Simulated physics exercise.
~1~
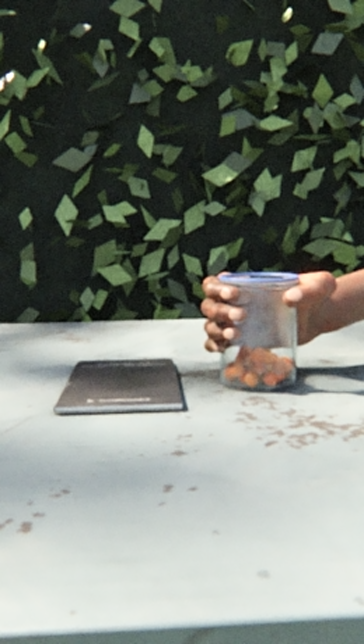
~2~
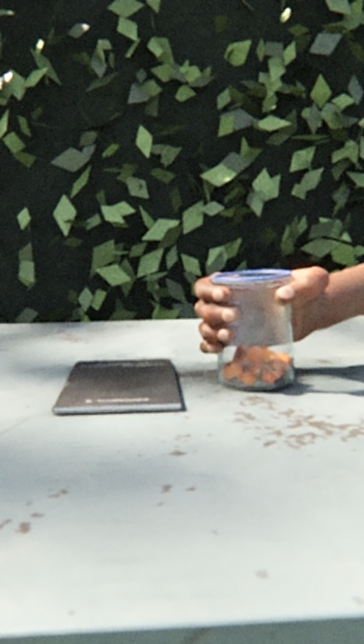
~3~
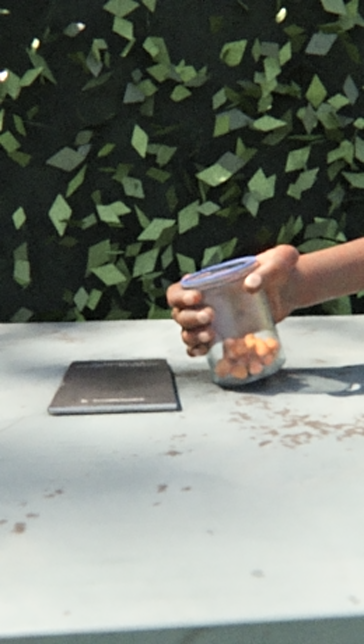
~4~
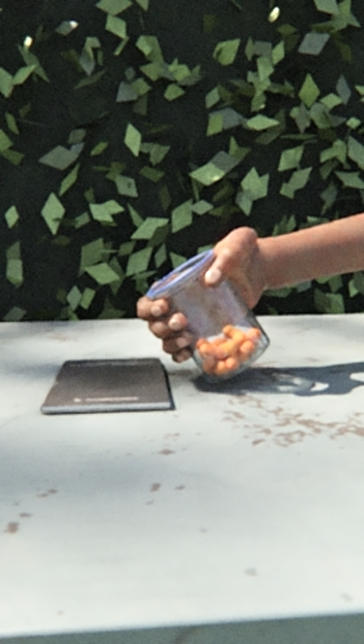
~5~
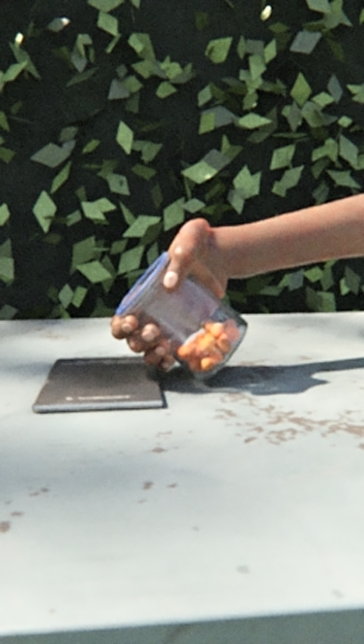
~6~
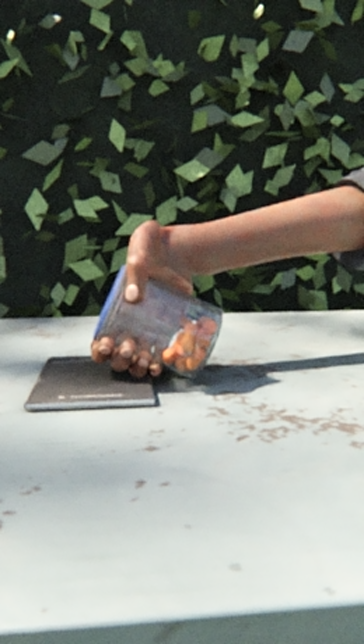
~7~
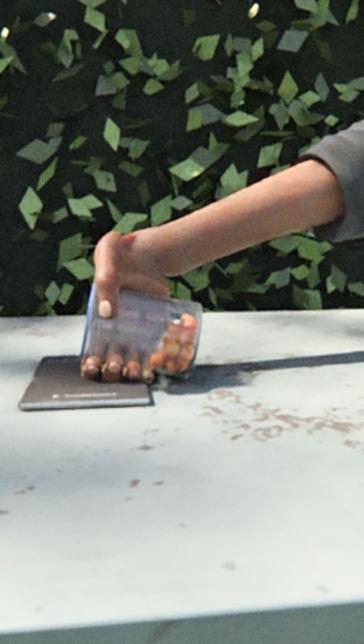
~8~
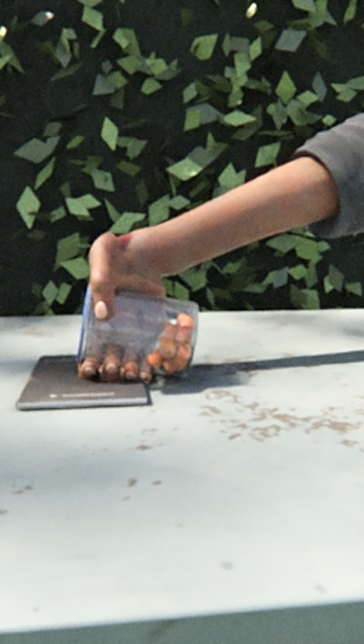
A clear jar with a blue rim, holding small orange pieces, stands upright in a person's hand on a pale, worn tabletop, seen from the front against a dark backdrop of green leaves. A flat dark book or stack lies just to its left. The hand, reaching in from the right, tilts the jar leftward and moves it toward the dark stack while the view drifts slightly. The orange pieces shift but stay near the base as the jar leans further. Finally it lies almost flat, its rim end resting on the stack, still held, with everything inside.
